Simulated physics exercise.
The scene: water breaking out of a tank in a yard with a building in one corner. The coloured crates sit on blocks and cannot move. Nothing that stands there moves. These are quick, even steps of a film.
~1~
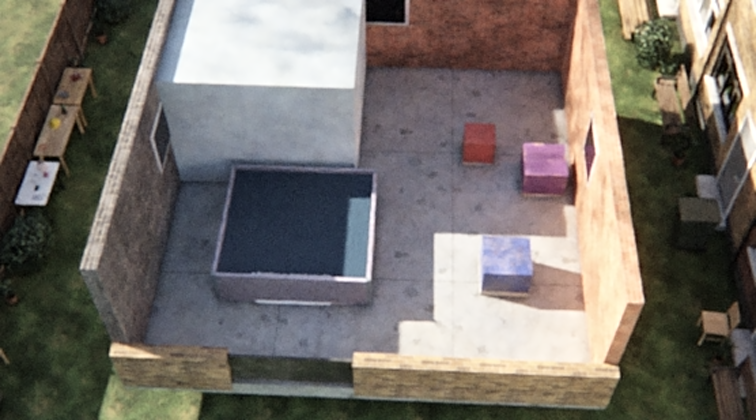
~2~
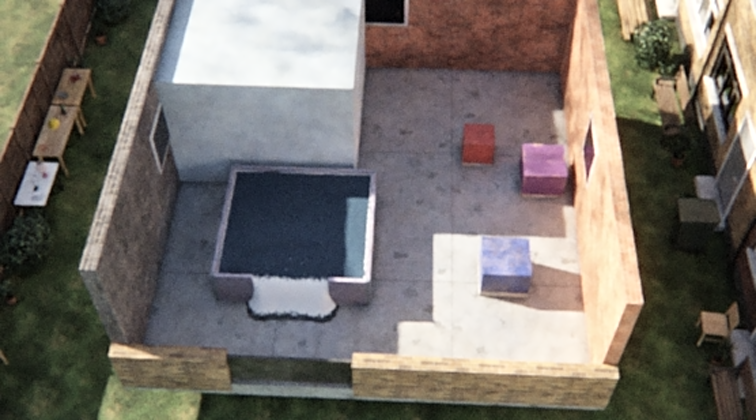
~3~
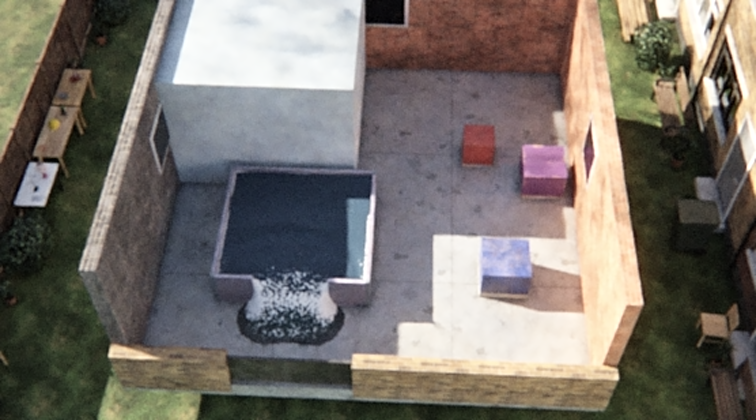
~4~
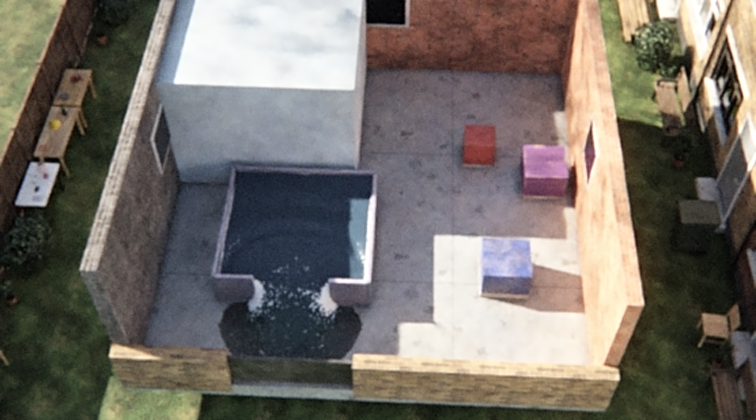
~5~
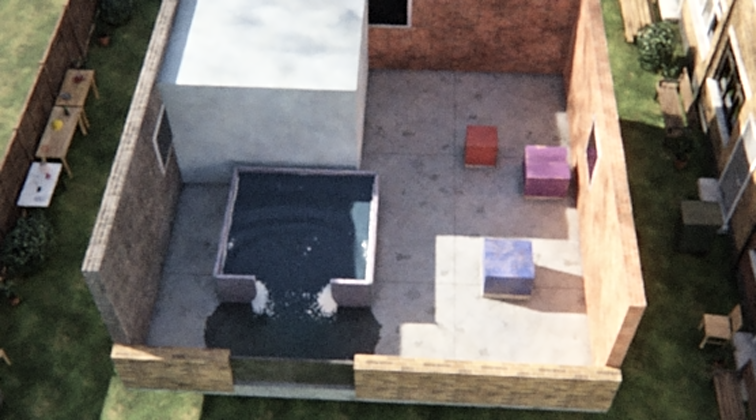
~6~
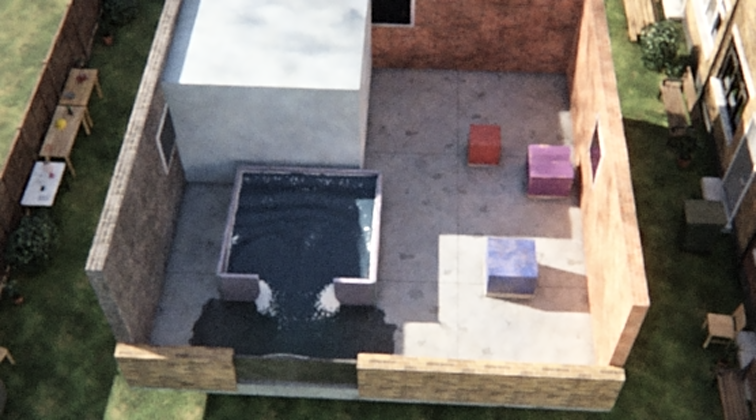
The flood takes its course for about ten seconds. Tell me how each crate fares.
In the end: The purple crate is wetted; the blue crate is wetted; the red crate is wetted.
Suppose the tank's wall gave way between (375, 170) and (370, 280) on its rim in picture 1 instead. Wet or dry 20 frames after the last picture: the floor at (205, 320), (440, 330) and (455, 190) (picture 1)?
In turn: Not flooded, flooded, covered.
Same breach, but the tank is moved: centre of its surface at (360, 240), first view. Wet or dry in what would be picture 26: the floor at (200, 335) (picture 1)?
Answer: Awash.
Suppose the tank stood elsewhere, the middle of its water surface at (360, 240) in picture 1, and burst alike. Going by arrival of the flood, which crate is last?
I say the red crate.
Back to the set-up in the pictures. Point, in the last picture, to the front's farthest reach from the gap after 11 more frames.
At about (592, 386).
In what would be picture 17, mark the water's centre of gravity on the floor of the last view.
At about (301, 288).
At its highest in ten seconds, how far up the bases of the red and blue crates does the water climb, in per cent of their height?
In turn 220 and 170 per cent.
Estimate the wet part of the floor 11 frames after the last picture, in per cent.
Near 35 in a hundred.
A moment on, water covers 15 % of the floor; the purple crate not reached, the blue crate not reached, the red crate not reached.
Next, water covers 35 % of the floor; the purple crate not reached, the blue crate water round its plinth, the red crate not reached.
Then, water covers 55 % of the floor; the purple crate not reached, the blue crate water round its plinth, the red crate not reached.
Later, water covers 75 % of the floor; the purple crate water round its plinth, the blue crate water round its plinth, the red crate water round its plinth.
In the end, water covers 100 % of the floor; the purple crate was topped, the blue crate was topped, the red crate was topped.
